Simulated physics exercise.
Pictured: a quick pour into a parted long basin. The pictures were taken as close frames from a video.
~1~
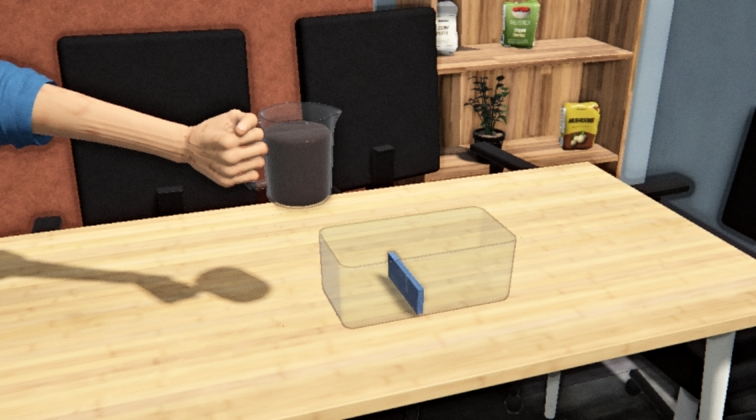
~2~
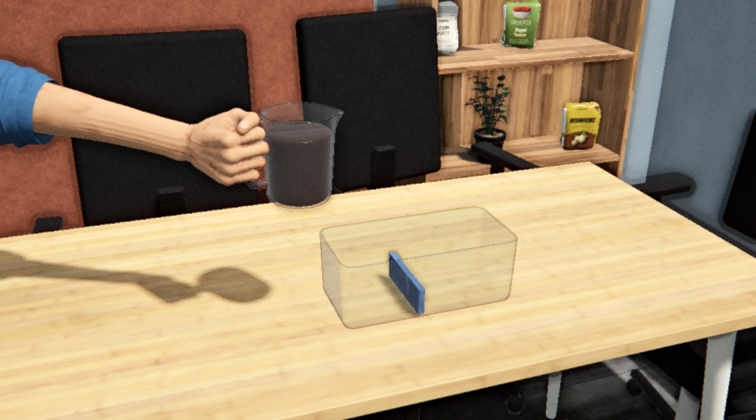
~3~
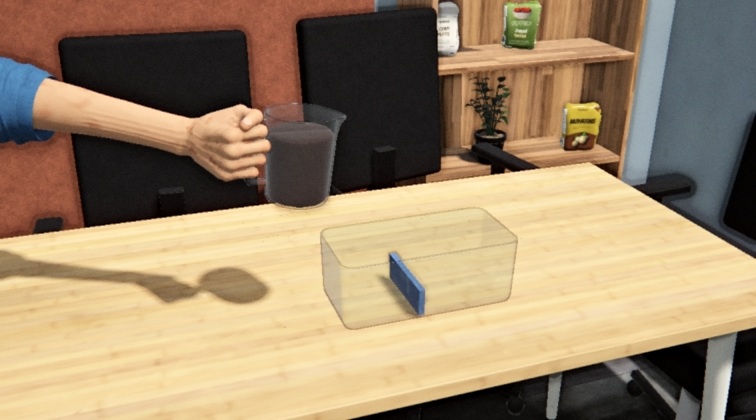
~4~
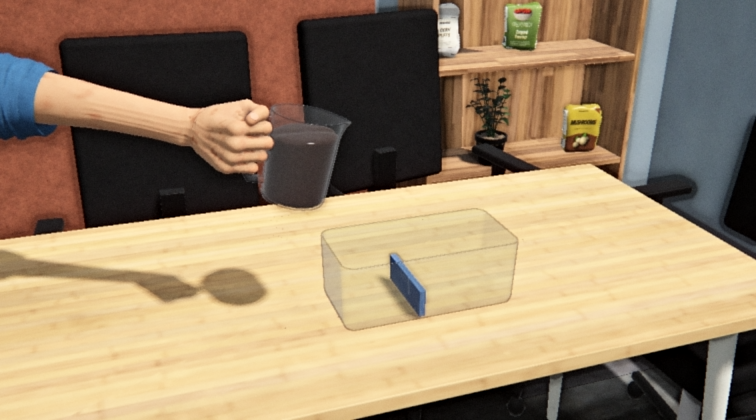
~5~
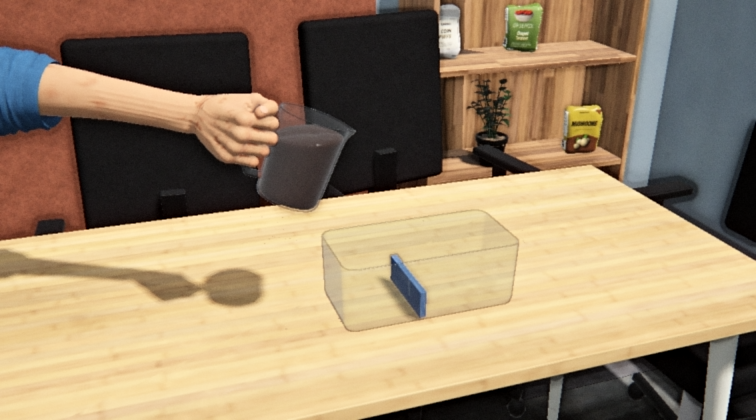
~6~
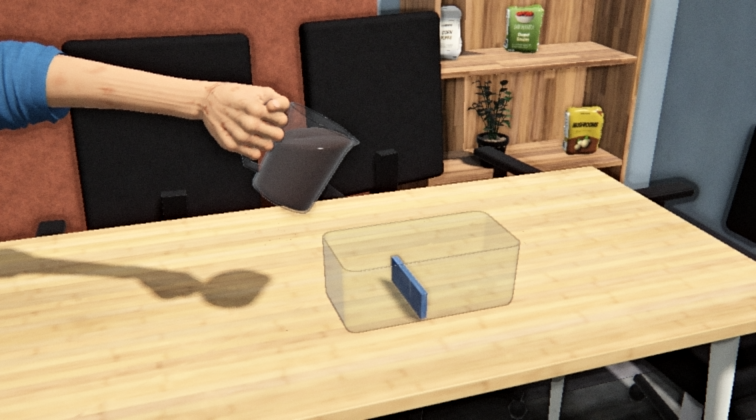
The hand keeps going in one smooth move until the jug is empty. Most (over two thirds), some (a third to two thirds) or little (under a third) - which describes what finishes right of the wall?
Little.
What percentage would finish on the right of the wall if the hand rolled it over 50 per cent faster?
About 15 per cent would end up there.
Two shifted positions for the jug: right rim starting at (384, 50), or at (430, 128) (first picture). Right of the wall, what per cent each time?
Around 90 percent first, around 90 percent second.
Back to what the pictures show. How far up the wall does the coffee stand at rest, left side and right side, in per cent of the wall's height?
On the left 80 %, on the right 10 %.
A moment on, the jug is tipped on its side and 72 per cent is still to pour, 6 is left of the wall and 0 right of it.
Next, the jug is tipped on its side and 31 per cent is still to pour, 44 is left of the wall and 2 right of it.
Then the jug is tipped on its side and 10 per cent is still to pour, 68 is left of the wall and 9 right of it.
Later the jug is tipped on its side and 3 per cent is still to pour, 80 is left of the wall and 10 right of it.
At rest 83 per cent lies left of the wall, 12 right of it and 5 outside.
